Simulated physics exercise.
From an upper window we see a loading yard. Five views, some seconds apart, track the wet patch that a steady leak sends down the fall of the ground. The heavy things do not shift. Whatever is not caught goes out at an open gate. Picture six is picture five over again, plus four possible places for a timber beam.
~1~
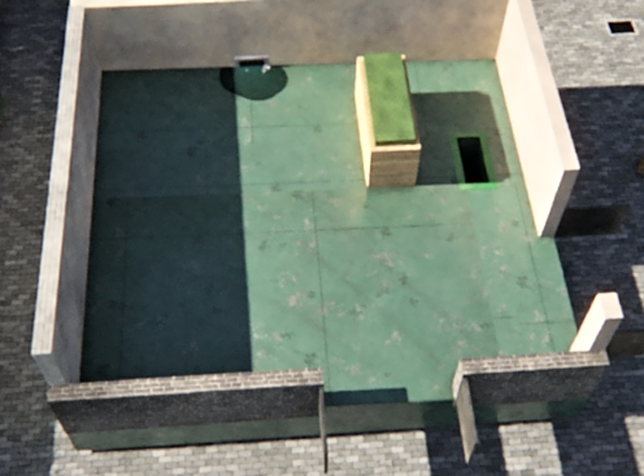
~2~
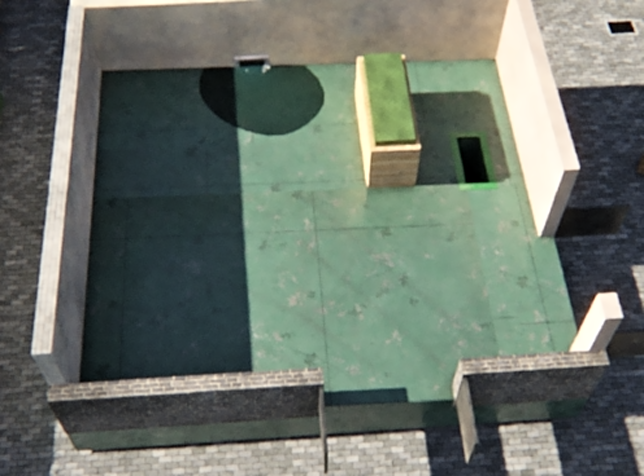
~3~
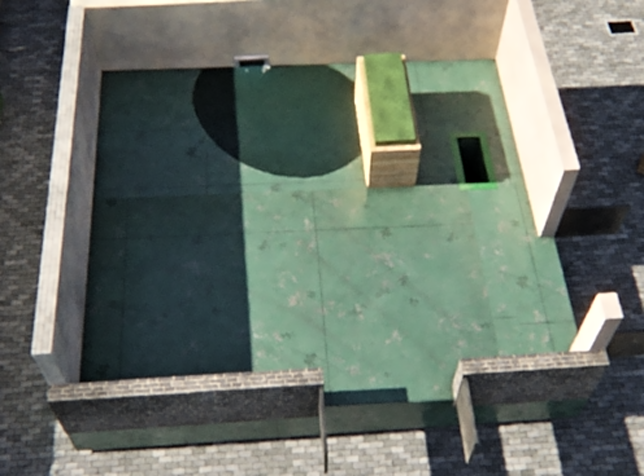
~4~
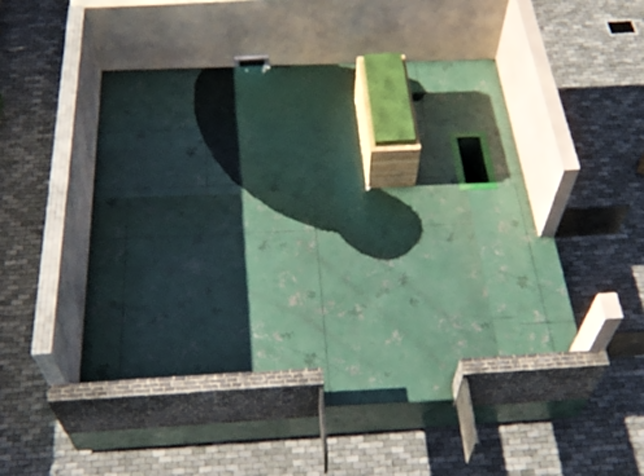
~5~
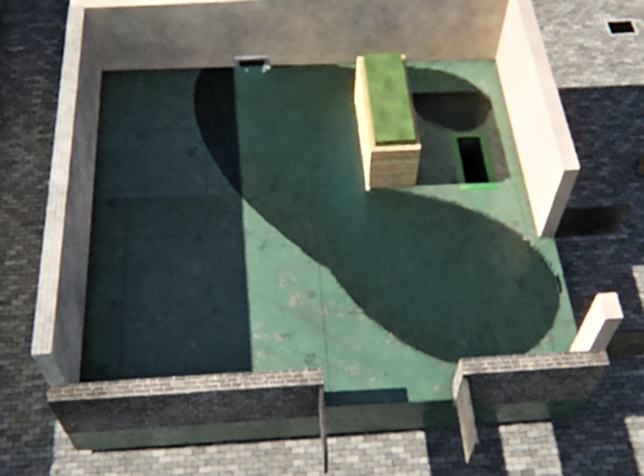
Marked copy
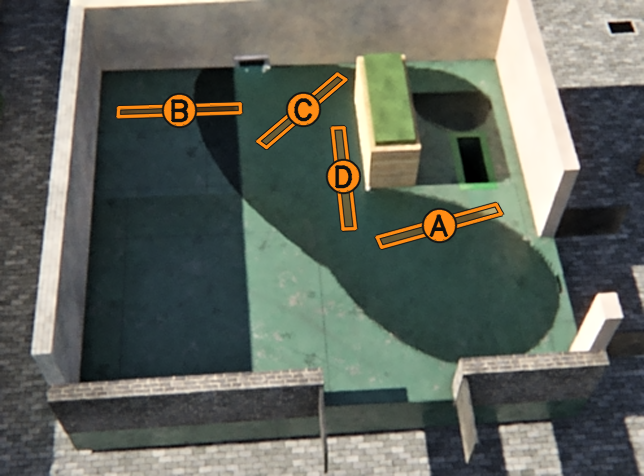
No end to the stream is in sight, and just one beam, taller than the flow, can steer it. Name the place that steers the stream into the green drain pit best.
Position A does it best.
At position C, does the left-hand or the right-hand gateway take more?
More leaves on the right.
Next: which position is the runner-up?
Position C.
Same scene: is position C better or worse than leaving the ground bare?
Better.
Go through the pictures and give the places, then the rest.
Outfall at (252, 62); green drain pit at (473, 160); open gate at (553, 294); open gate at (388, 388); water covers 2 % of the ground and shows as far out as (259, 94); green drain pit still dry.
Water covers 6 % of the ground and shows as far out as (315, 113); green drain pit still dry.
Water covers 13 % of the ground and shows as far out as (341, 161); green drain pit still dry.
Water covers 20 % of the ground and shows as far out as (417, 236); green drain pit still dry.
Water covers 36 % of the ground and shows as far out as (546, 327); green drain pit still dry.
On the marked copy, A from (379, 242) to (498, 209); B from (118, 112) to (240, 108); C from (262, 144) to (341, 76); D from (349, 228) to (338, 127).
With A, about 25 % of the stream runs into the green drain pit, about 74 % out by the gates.
With B, about 2 % of the stream runs into the green drain pit, about 98 % out by the gates.
With C, about 8 % of the stream runs into the green drain pit, about 92 % out by the gates.
With D, about 2 % of the stream runs into the green drain pit, about 98 % out by the gates.
